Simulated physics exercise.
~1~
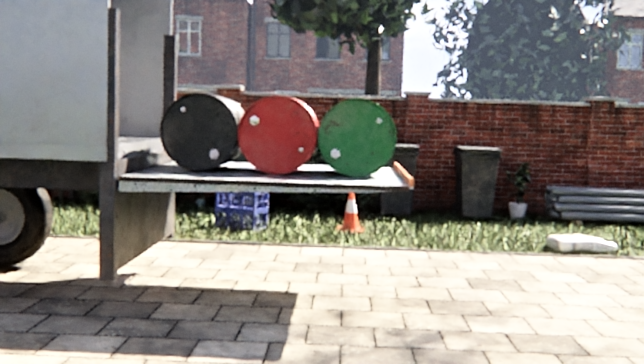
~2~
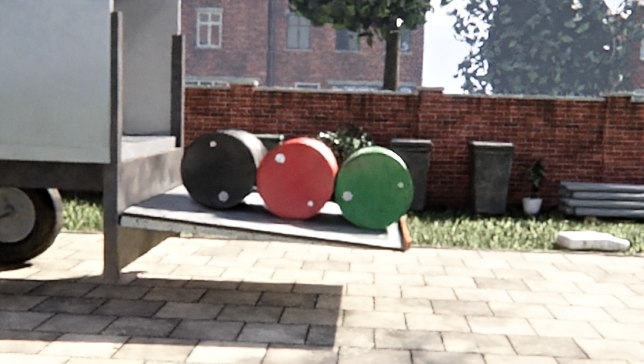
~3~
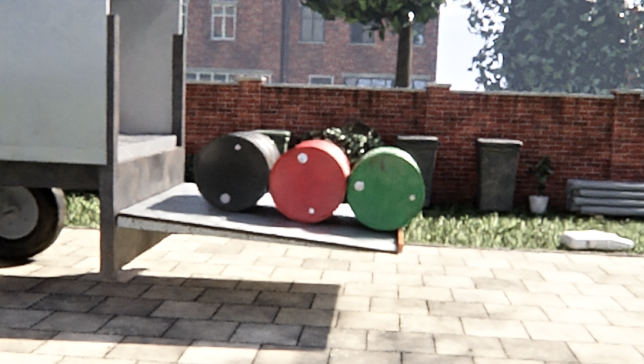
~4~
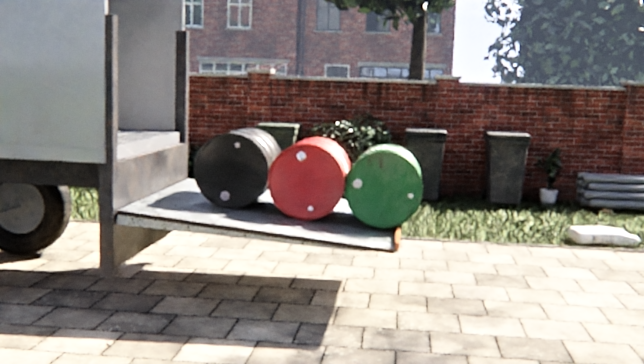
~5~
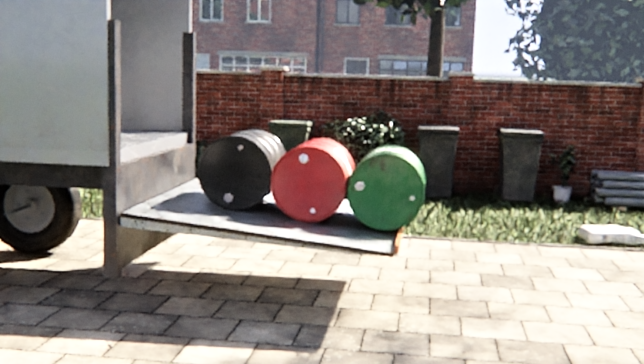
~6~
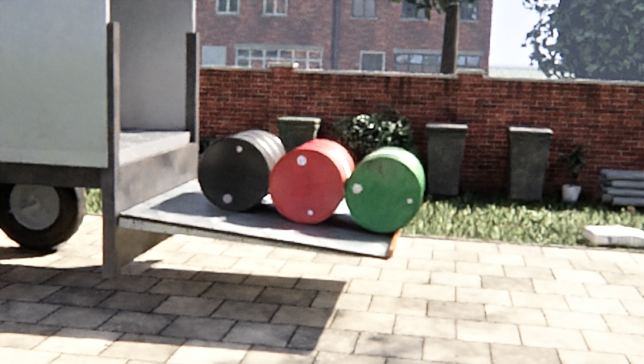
On a truck's tail-lift over paving, black, red and green drums roll slightly right as the plate tilts, then rest together aboard.
